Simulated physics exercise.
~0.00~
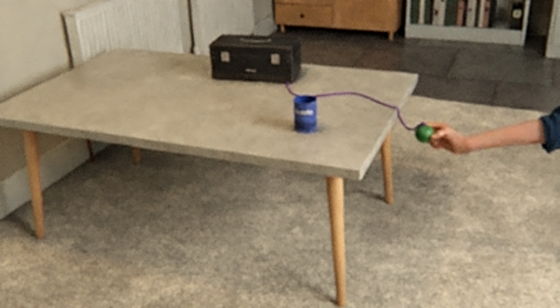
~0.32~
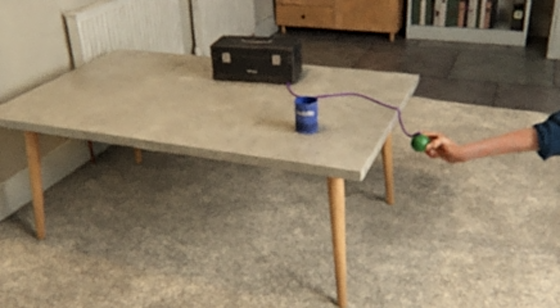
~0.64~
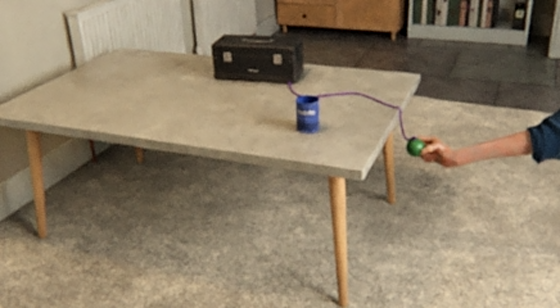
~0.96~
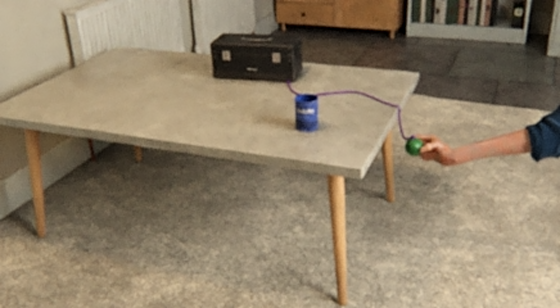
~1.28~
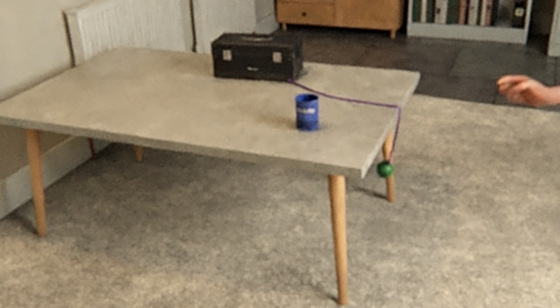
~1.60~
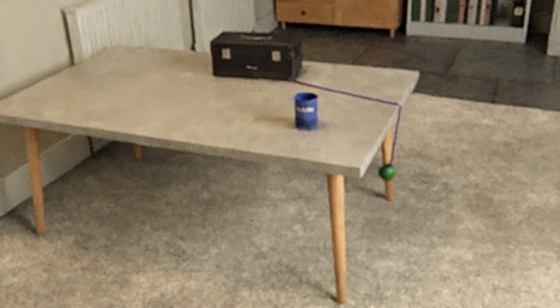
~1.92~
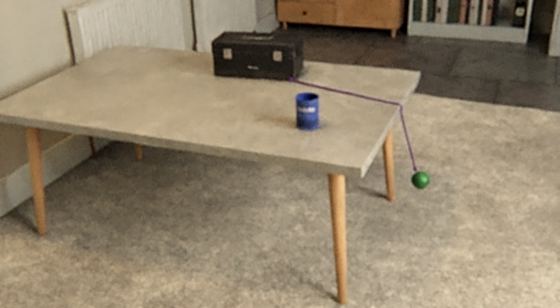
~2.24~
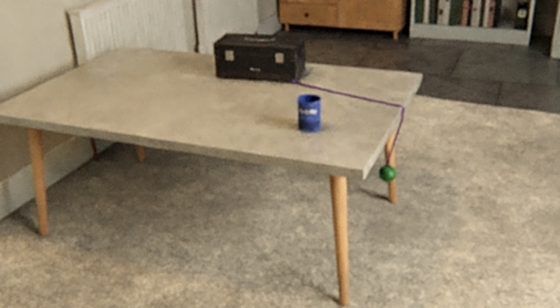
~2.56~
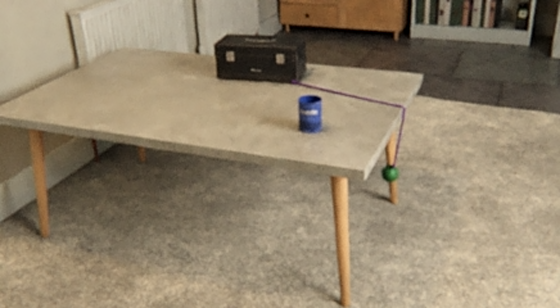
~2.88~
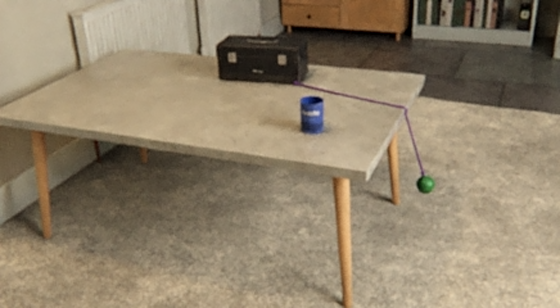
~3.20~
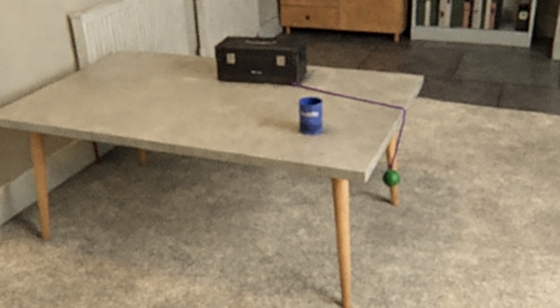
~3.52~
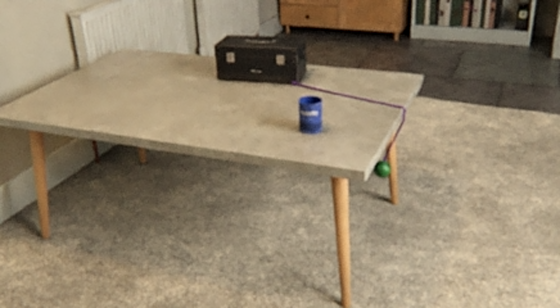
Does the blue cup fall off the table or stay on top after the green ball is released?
The blue cup stays on top of the table, while the green ball swings from the edge on its string.
